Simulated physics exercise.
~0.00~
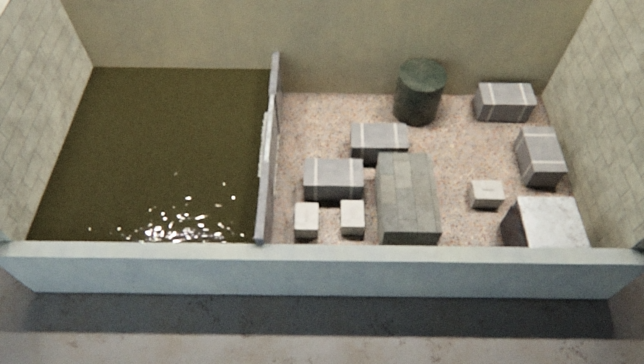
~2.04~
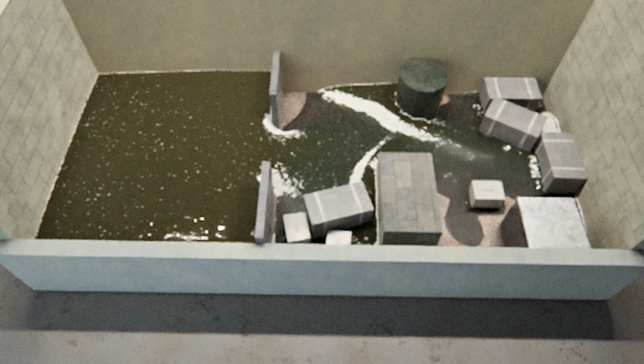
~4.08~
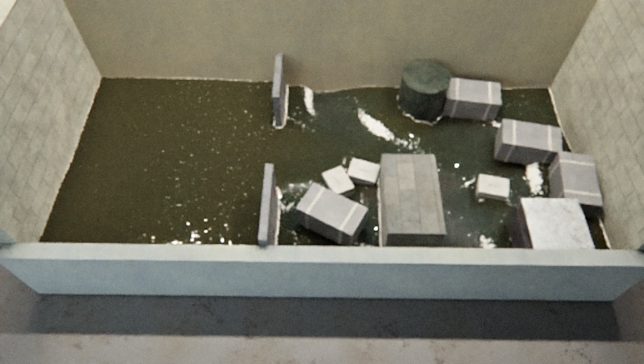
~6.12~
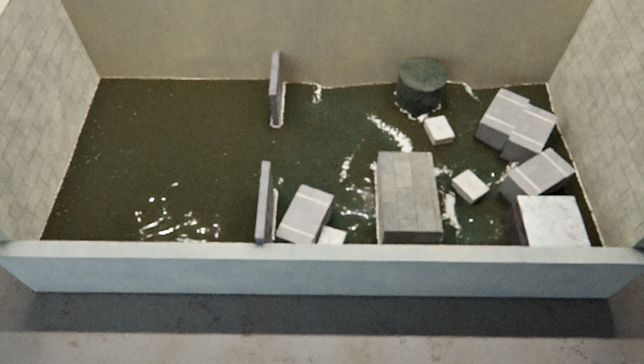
A walled, flat-bottomed store with pale block sides is seen from above and in front by a slightly swaying camera. Dark, murky water fills the left side behind a thin grey partition, while grey banded trunks, small pale totes, a dark green drum, a tall grey block and a whitish block stand on the dry, pinkish floor to the right. The partition now has a gap in its middle, and water streams through with white foam, shoving trunks and totes about. The water spreads over the whole floor, and the boxes drift and turn. Finally, the level looks even, with trunks clustered at right and small totes scattered, while the drum and large blocks stay put.
